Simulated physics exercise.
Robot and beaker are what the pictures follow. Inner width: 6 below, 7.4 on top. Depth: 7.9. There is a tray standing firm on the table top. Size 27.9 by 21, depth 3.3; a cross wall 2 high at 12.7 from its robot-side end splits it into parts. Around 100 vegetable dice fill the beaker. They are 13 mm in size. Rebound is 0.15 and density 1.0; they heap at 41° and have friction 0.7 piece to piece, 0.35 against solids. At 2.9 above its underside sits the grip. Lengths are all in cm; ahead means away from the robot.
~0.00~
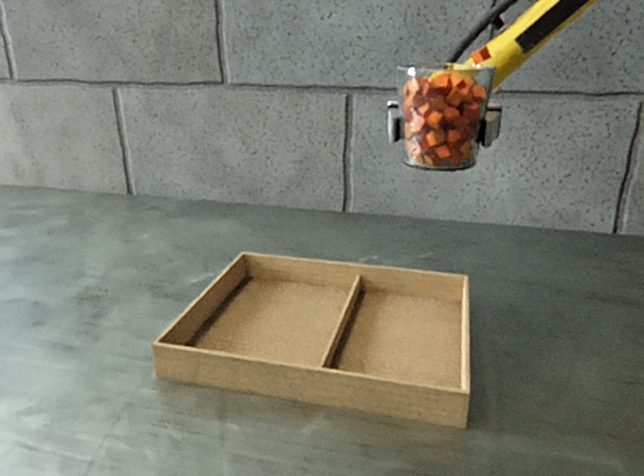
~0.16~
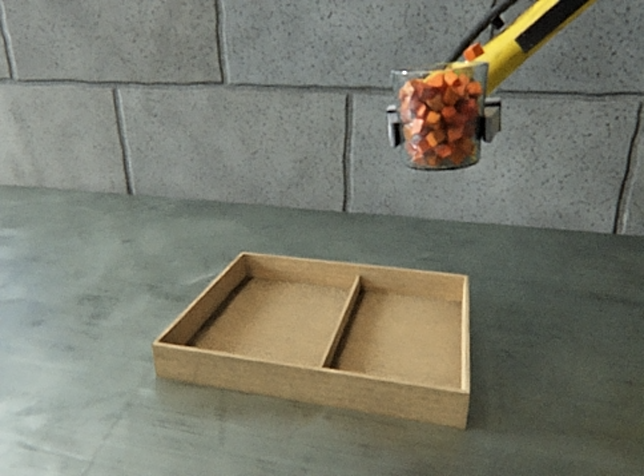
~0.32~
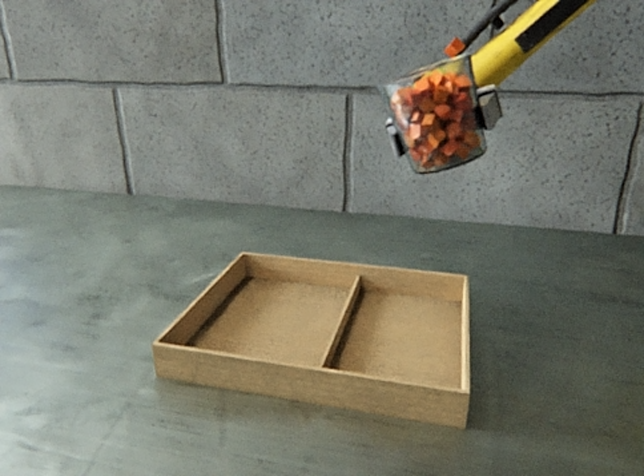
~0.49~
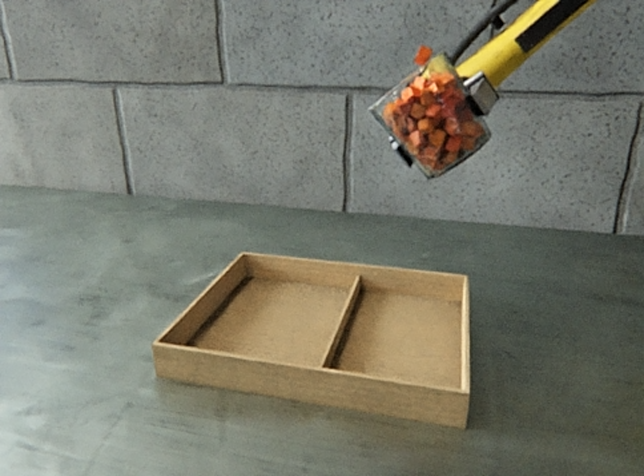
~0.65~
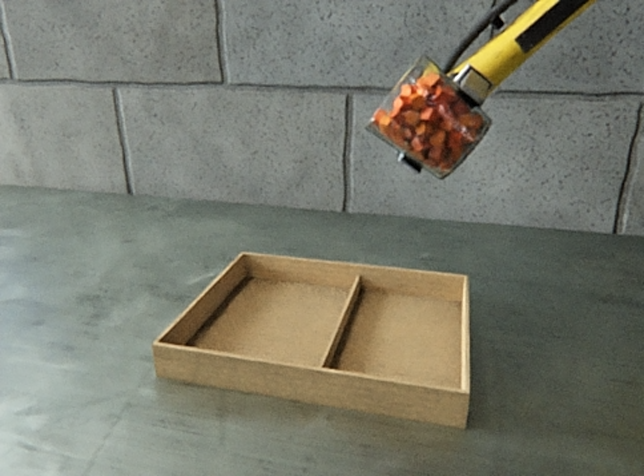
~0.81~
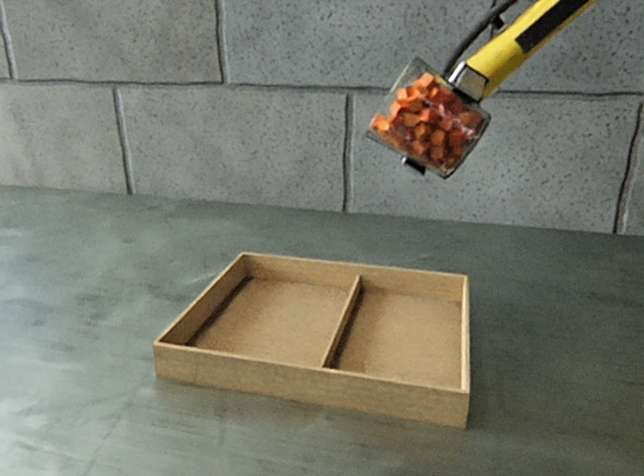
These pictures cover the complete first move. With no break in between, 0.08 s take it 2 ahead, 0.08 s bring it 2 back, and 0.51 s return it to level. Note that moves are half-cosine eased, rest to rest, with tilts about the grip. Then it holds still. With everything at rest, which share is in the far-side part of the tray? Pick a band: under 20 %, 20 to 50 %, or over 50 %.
Under 20 %.
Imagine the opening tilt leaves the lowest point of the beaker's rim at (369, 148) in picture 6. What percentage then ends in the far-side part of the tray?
About 25 per cent.
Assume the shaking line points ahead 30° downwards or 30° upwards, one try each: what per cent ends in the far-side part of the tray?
I'd say close to 0 percent for the first and close to 15 percent for the second.
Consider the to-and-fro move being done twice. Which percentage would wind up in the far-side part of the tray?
Expected share: About 15 %.
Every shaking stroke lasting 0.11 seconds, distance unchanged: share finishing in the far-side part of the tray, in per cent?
Estimate: Close to 5 percent.
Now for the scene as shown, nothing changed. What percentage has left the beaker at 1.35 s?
I'd put it at some 10 percent.
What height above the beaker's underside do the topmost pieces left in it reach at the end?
Height at rest: Approx. 8.5 cm.
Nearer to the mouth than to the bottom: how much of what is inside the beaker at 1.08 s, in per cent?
I'd guess about 50 percent of it.
After 1.08 s, tilted 53° forward, highest piece 25 above the table; 88 in the beaker, 8 in flight or on a rim.
After 1.35 s, tilted 9° forward, highest piece 28 above the table; 88 in the beaker, 8 in the far-side part.
After 1.68 s, level, highest piece 28 above the table; 88 in the beaker, 8 in the far-side part.
After 2.73 s, level, highest piece 28 above the table; 88 in the beaker, 8 in the far-side part.
At rest, 88 in the beaker, 8 in the far-side part. That is 8 % in the far-side part of the tray.
